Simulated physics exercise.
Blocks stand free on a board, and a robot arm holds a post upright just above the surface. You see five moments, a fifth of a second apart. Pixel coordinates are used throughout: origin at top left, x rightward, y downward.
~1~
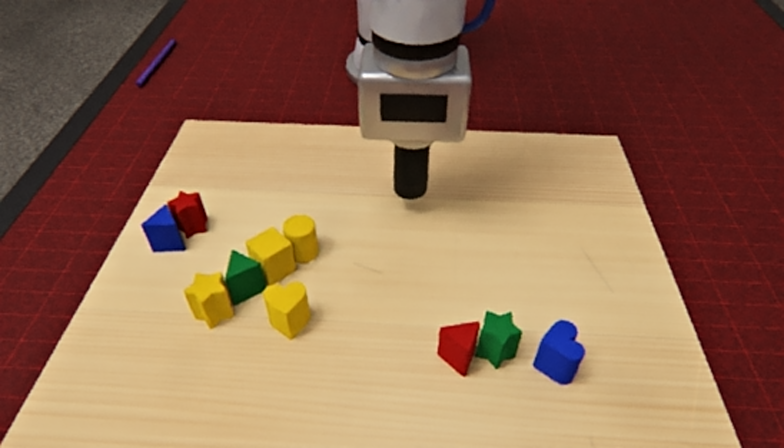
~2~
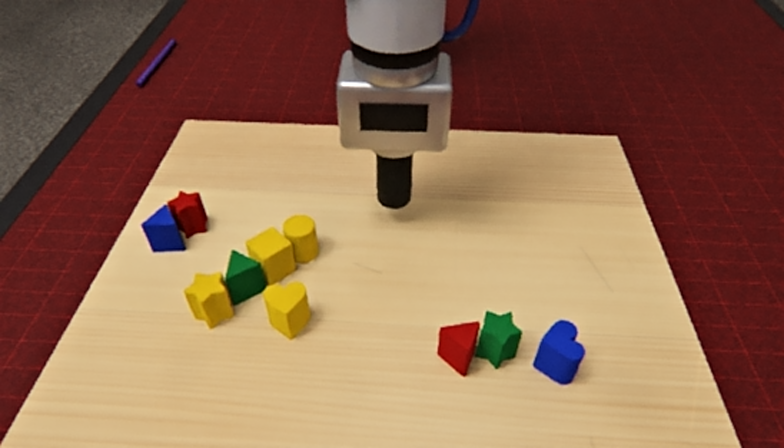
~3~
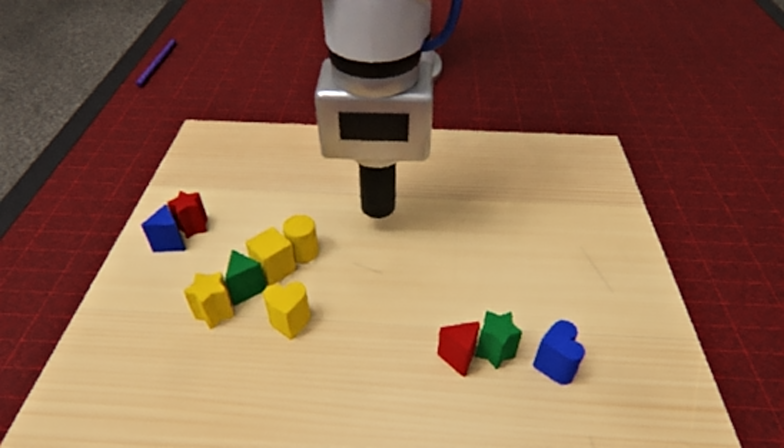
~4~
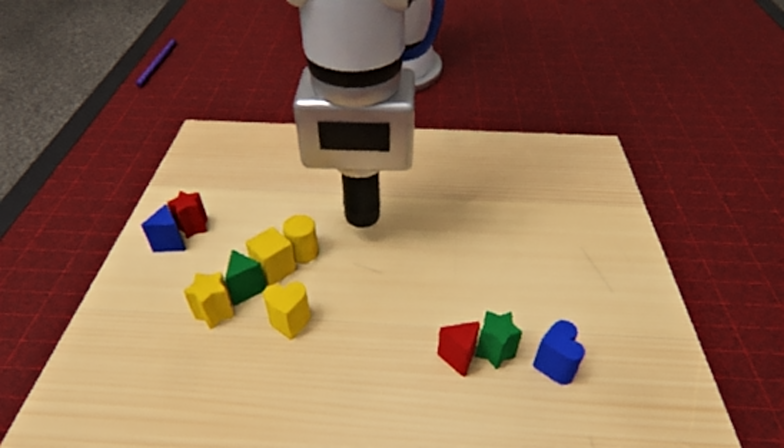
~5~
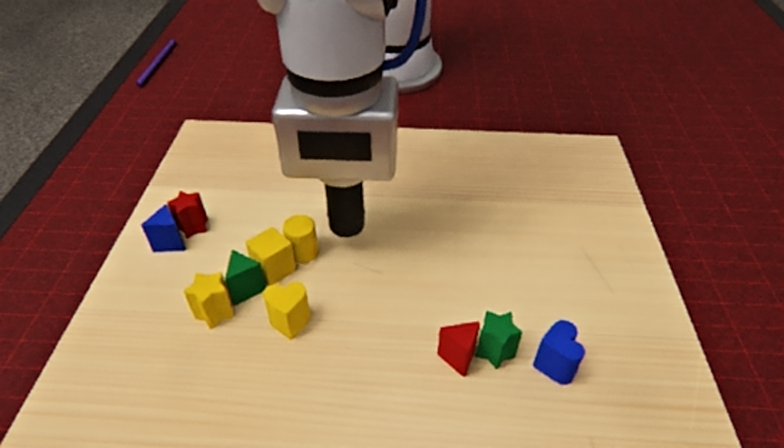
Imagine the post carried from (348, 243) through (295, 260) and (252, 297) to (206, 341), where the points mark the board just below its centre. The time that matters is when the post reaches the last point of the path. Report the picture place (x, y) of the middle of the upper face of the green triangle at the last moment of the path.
Its top centre lands on (158, 321).
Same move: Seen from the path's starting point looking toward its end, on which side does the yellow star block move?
The shift goes right.
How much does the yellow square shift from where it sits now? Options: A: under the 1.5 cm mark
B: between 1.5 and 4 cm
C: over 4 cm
C
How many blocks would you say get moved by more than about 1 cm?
It moves three or more blocks.
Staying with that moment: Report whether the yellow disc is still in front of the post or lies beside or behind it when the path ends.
The yellow disc won't stay at the front of the post.
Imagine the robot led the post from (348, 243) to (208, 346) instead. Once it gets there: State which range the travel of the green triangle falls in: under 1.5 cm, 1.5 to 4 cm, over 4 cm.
Verdict: From 1.5 to 4 cm.
What follows on the original path. One third of the way, post (292, 243); yellow star block (198, 290); green triangle (227, 274), turned 30° anticlockwise; yellow square (234, 251), turned 45° anticlockwise; yellow disc (257, 227).
Two thirds of the way, post (246, 281); yellow star block (174, 300); green triangle (205, 288); yellow square (216, 255), turned 25° anticlockwise; yellow disc (251, 227).
At the end, post (199, 324); yellow star block (133, 310), turned 60° clockwise; green triangle (158, 321), turned 45° clockwise; yellow square (215, 255), turned 15° anticlockwise; yellow disc (251, 227).
